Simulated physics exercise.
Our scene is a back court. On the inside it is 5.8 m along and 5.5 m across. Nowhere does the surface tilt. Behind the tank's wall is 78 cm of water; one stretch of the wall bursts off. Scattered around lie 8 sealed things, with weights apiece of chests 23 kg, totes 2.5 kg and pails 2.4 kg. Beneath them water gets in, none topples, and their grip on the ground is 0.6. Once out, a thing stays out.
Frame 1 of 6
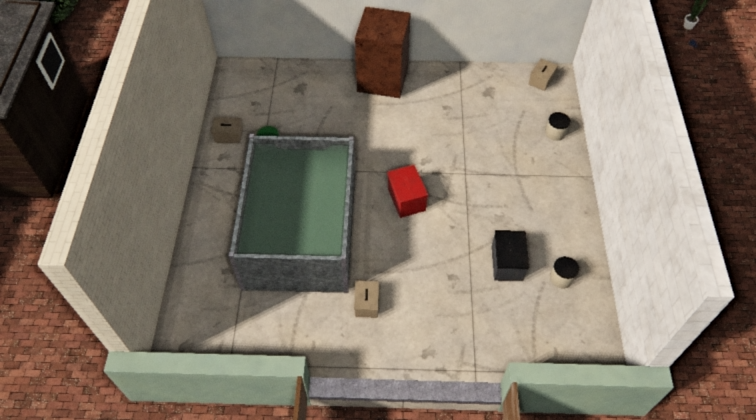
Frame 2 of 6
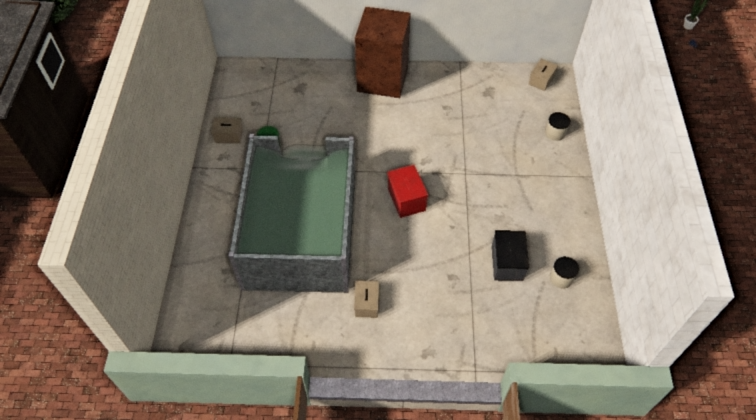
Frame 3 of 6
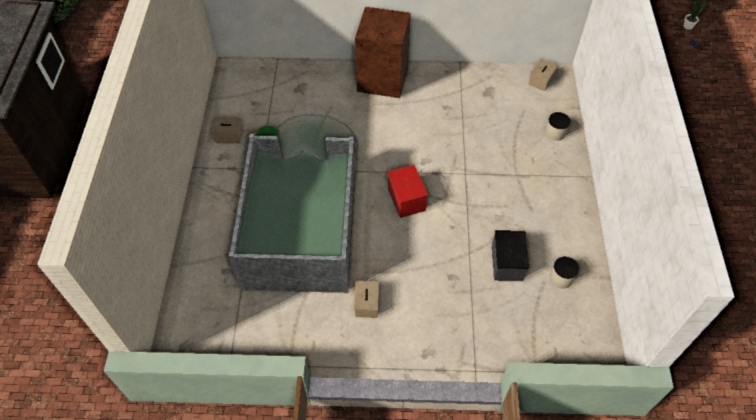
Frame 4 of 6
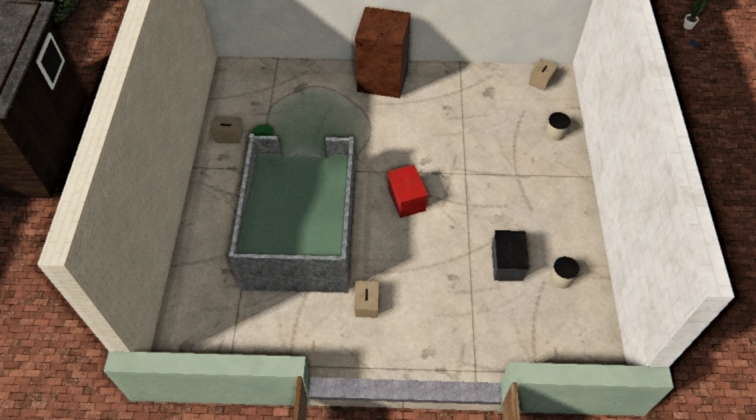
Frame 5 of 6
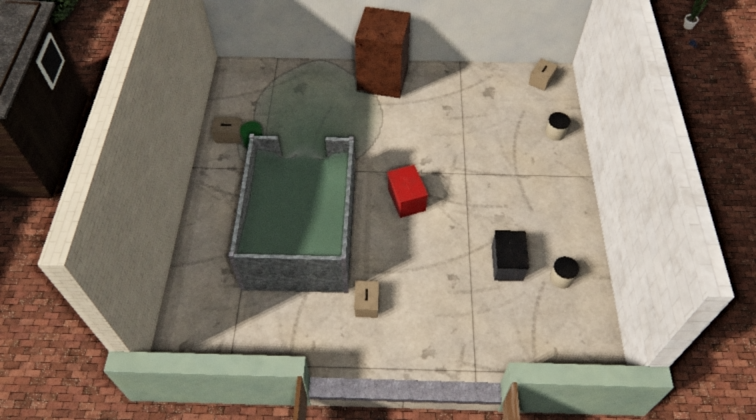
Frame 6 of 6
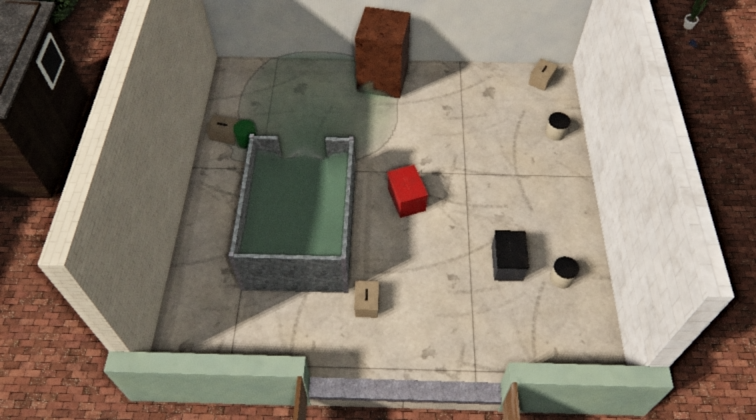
Water poured out through a gap that opened in the back wall of the stone tank and spread across the courtyard floor, pushing a small green object left toward a tan box, which also shifted slightly.
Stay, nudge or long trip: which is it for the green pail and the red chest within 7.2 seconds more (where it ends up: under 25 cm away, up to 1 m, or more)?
In short, green pail gets moved a long way; red chest keeps to its starting spot.
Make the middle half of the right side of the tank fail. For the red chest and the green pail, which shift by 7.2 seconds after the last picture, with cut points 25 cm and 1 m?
The red chest is swept a long way; the green pail drifts a bit.
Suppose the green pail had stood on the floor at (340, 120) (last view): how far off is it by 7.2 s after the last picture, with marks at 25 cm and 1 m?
By that time it is swept a long way.
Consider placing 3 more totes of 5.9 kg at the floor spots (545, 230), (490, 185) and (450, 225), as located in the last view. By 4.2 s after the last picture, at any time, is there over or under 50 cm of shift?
One by one: Below the mark, below the mark, below the mark.
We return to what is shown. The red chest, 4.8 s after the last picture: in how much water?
Somewhere close to 1 cm.
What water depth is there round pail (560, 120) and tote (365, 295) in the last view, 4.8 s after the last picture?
About 5 and 0 cm.
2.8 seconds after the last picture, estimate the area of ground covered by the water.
I'd put it close to 18 m2.
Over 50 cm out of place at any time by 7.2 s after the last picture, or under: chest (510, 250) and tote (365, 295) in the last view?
First one stayed inside, second one went too far.
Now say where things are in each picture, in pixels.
The green pail at (268, 134) rests on the ground; the red chest at (408, 183), on the bottom; water covers 2.4 m2; 0 of 8 have shifted, in the first picture.
The green pail at (268, 134), on the bottom; the red chest at (408, 183), on the bottom; 2.8 m2 under water; 0 of 8 have shifted, in the second picture.
The green pail at (267, 134), on the bottom; the red chest at (408, 183) rests on the ground; 3.5 m2 under water; 0 of 8 have shifted, in the third picture.
The green pail at (263, 133) rests on the ground, 8 cm from its start; the red chest at (408, 183), on the bottom; 4.4 m2 under water; 1 of 8 have shifted, in the fourth picture.
The green pail at (251, 130) rests on the ground, 27 cm from its start; the red chest at (408, 183), on the bottom; water covers 5.8 m2; 1 of 8 have shifted, in the fifth picture.
The green pail at (244, 128), on the bottom, 38 cm from its start; the red chest at (408, 183) rests on the ground; water covers 7.0 m2; 2 of 8 have shifted, in the sixth picture.
Then, 0.9 s after the last picture the green pail is near (229, 135), 0.6 m from its start, aground; the red chest is near (408, 183), 0.0 m from its start, aground; 0 of 8 are out; 0 afloat.
Then, 2.8 s after the last picture the green pail is near (240, 177), 0.9 m from its start, afloat; the red chest is near (408, 183), 0.0 m from its start, aground; 0 of 8 are out; 4 afloat.
Then, 4.8 s after the last picture the green pail is near (194, 320), 3.1 m from its start, afloat; the red chest is near (408, 183), 0.0 m from its start, aground; 0 of 8 are out; 4 afloat.
Then, 7.2 s after the last picture the green pail is near (355, 292), 2.9 m from its start, afloat; the red chest is near (408, 183), 0.0 m from its start, aground; 0 of 8 are out; 5 afloat.
